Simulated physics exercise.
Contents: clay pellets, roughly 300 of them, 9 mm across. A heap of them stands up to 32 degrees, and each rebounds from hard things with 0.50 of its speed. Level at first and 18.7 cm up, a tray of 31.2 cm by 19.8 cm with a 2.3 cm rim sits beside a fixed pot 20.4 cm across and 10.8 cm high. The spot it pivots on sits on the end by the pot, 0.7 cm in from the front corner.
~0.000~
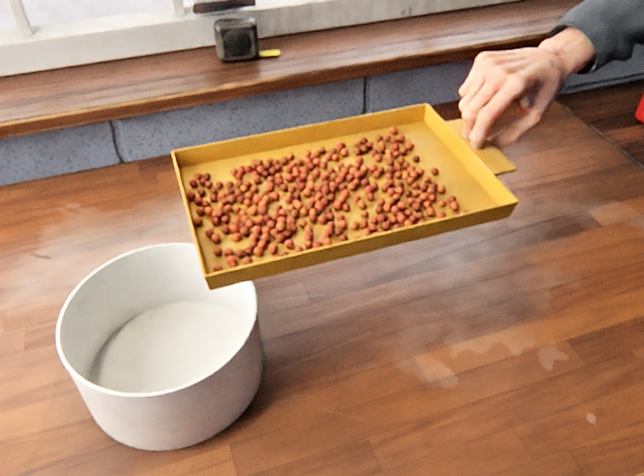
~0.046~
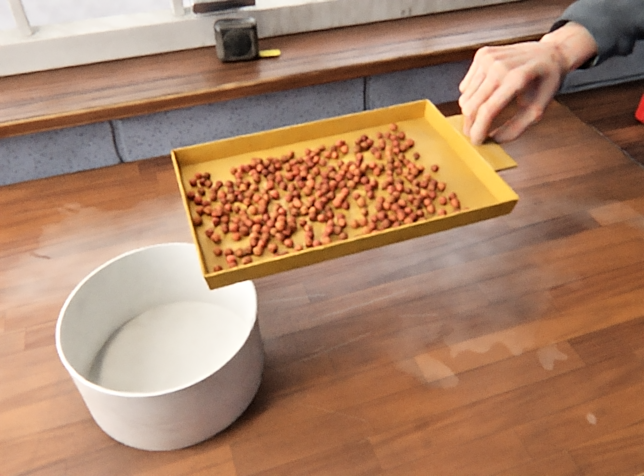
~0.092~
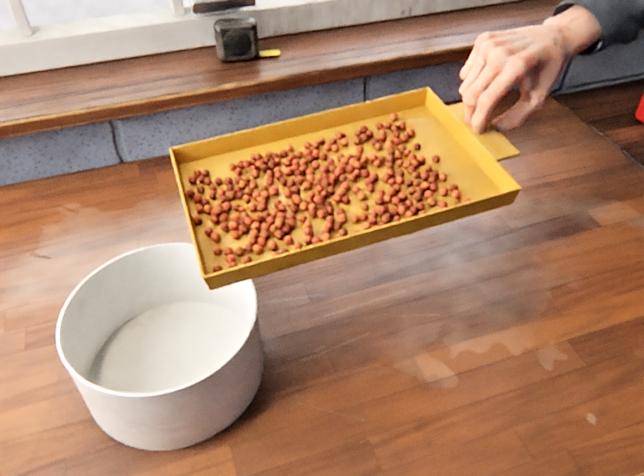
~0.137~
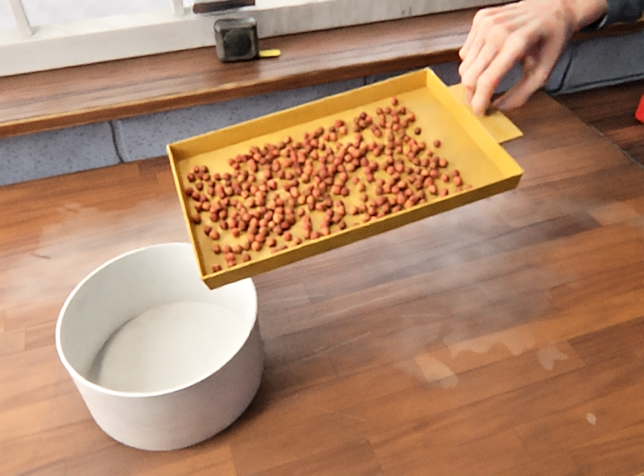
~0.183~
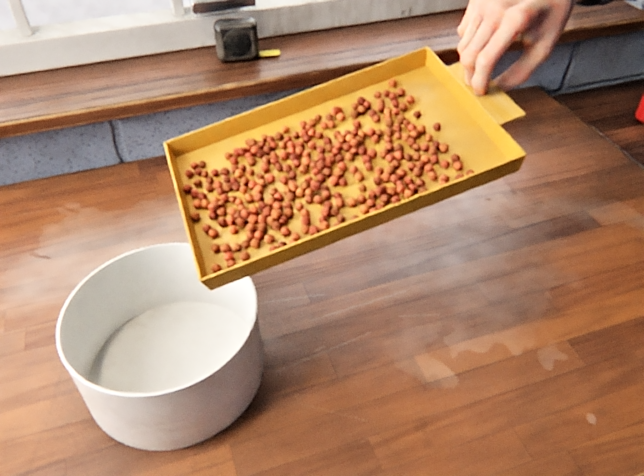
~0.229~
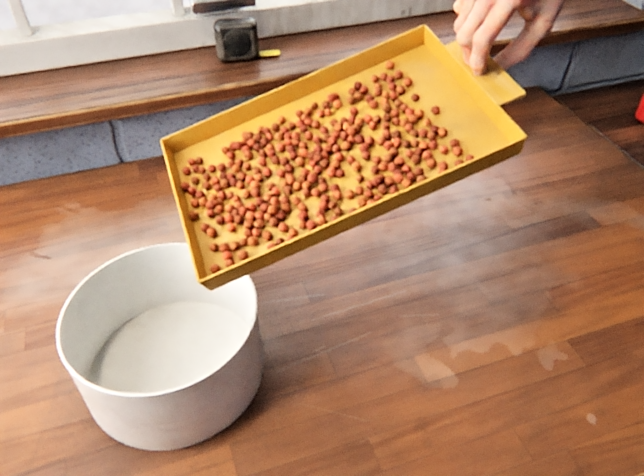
On a wooden counter, a hand raises the right end of a yellow tray of reddish-brown pellets.
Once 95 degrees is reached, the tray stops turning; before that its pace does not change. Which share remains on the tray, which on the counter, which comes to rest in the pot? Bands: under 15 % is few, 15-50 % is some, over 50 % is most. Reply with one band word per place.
Left on the tray few, counter few, pot most.
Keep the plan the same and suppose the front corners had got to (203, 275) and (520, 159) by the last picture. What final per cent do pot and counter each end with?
Per cent by place - pot 95, counter 5.
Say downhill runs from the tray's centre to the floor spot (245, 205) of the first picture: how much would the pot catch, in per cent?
My best guess is some 65 per cent.
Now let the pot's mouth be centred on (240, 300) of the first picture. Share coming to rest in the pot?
I'd put it at around 25 per cent.
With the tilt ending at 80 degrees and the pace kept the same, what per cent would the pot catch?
It would be near 55 per cent.
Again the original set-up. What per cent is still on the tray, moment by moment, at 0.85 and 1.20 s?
First 90, then 15.
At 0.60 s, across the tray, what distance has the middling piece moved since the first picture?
Displacement on the tray: About 6 cm.
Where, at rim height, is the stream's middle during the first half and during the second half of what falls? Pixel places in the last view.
Earlier half at about (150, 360), later half at about (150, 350) in pixels.
Then, at 0.60 s, tilt 55 degrees; the tray holds 100 %, the pot 0 %.
After 0.85 s, tilt 80 degrees; the tray holds 90 %, the pot 5 %.
After 1.20 s, tilt 95 degrees; the tray holds 15 %, the pot 70 %.
In the end, at 2.4 s, tray 0 %, counter 5 %, pot 95 %.
